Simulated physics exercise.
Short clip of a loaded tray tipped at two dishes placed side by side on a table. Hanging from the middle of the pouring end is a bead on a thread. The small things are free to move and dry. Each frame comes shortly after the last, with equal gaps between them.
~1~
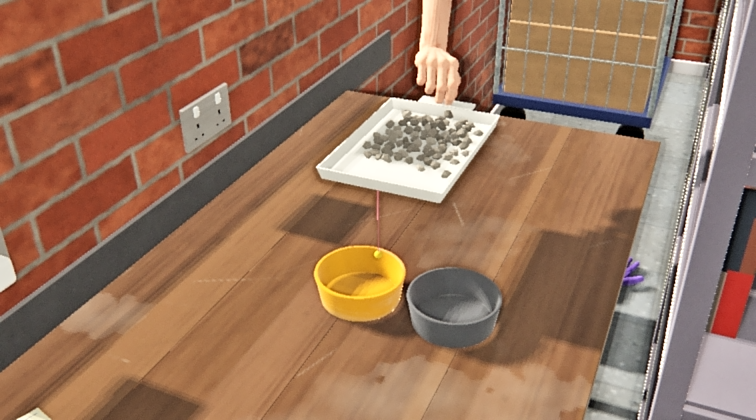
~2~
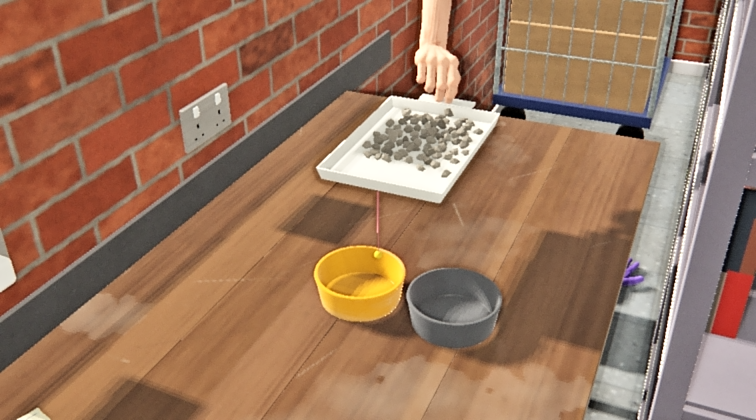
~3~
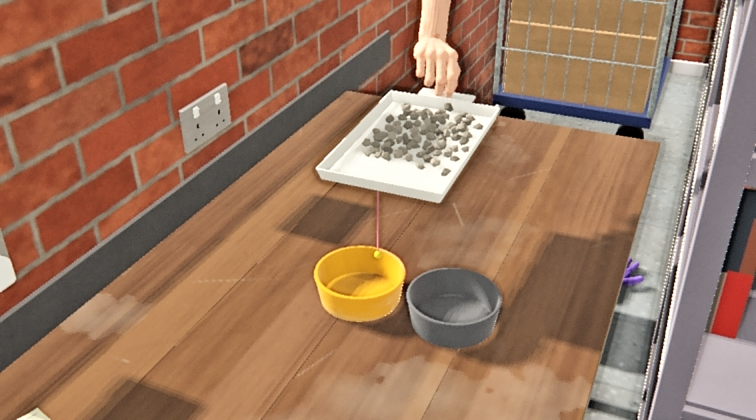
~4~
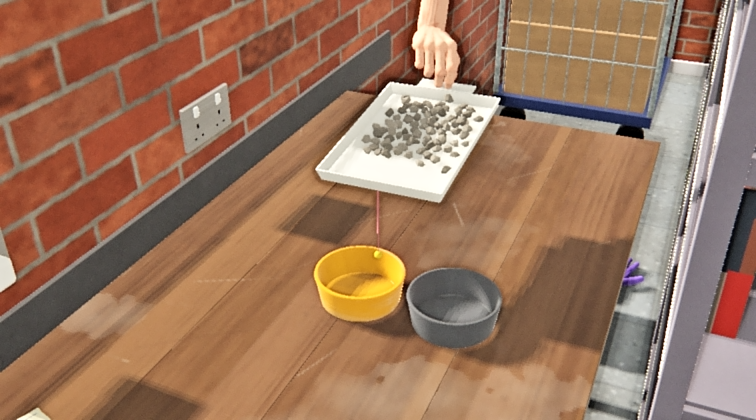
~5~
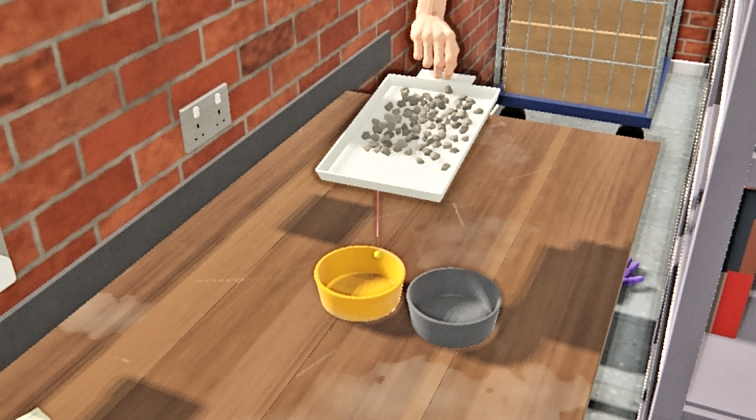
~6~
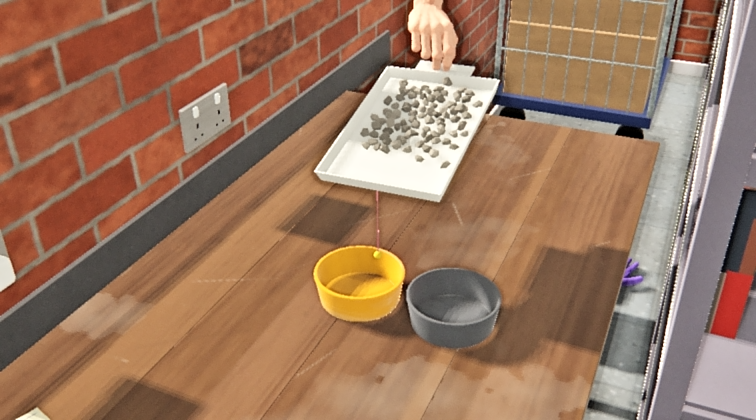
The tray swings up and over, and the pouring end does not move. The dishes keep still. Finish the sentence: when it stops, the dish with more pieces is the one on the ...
Left.
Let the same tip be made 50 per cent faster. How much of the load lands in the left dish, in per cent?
It would be around 50 per cent.
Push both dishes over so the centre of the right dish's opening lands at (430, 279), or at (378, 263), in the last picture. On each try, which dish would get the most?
The first try: The dish on the left. The second: The right one.
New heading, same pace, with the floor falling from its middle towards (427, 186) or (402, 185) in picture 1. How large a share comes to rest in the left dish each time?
First case: 0 %; second case: 40 %.
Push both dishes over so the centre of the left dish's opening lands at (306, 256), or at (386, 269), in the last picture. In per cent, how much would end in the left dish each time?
First position: Some 30 %; second position: Some 30 %.
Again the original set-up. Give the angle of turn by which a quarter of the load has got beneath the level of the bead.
Roughly 90 degrees.
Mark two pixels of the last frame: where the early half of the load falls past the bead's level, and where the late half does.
Initially about (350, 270); subsequently about (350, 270).
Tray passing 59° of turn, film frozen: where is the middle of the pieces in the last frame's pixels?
Near the pixel (369, 174).
Soon, tray tipped steeply; most on the tray; a stray few in the left dish; a stray few outside both; a small part in the air.
A while on, tray tipped right over; about a third on the tray; a stray few in the right dish; about a quarter in the left dish; a small part outside both; about a quarter in the air.
Towards the end, tray tipped past a quarter turn; a stray few in the right dish; about two thirds in the left dish; about a third outside both.
Finally, tray tipped past a quarter turn; a stray few in the right dish; about two thirds in the left dish; about a third outside both.
